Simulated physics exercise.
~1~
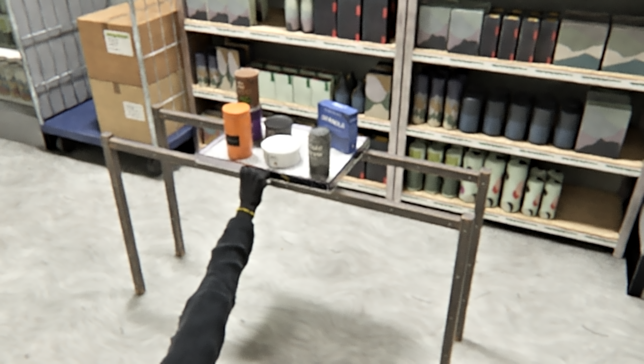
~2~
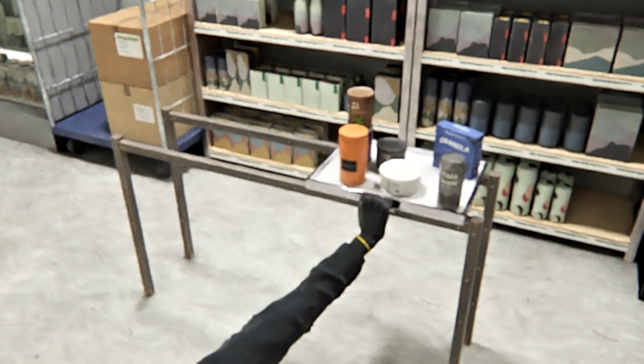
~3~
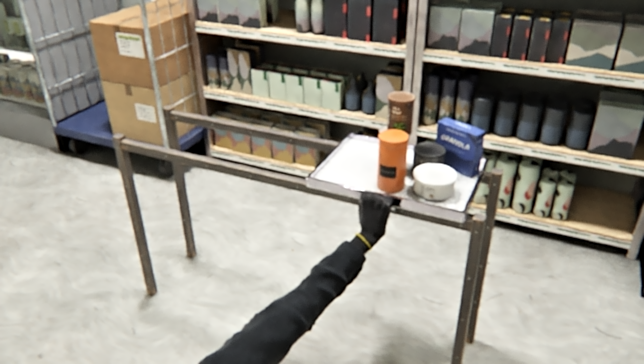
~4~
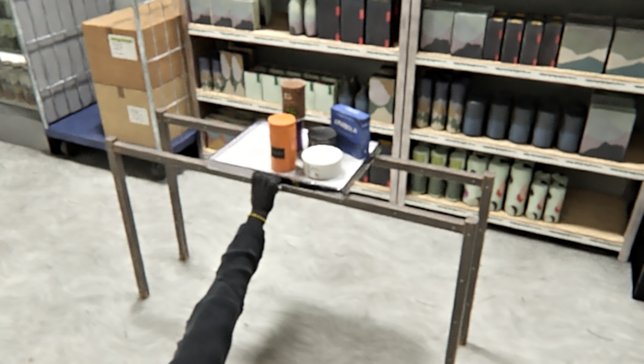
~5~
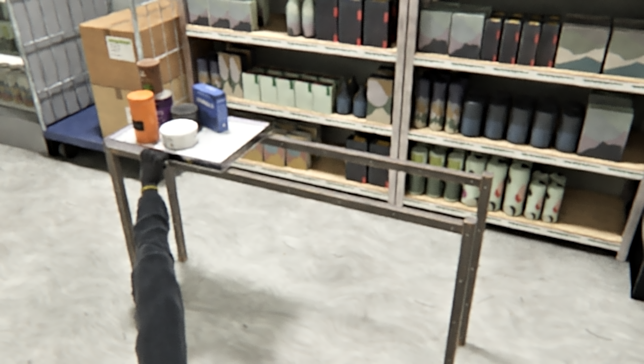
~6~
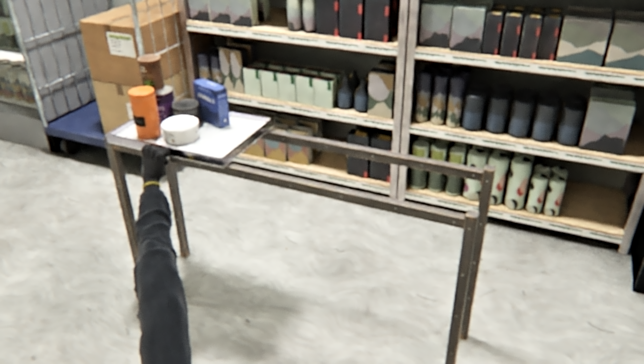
In the video, a gloved hand slides a tray of containers, including an orange jar and a blue packet, right along a metal frame, and the grey can leaves the tray. The hand then moves the tray to the far left, where the remaining items stay on it.
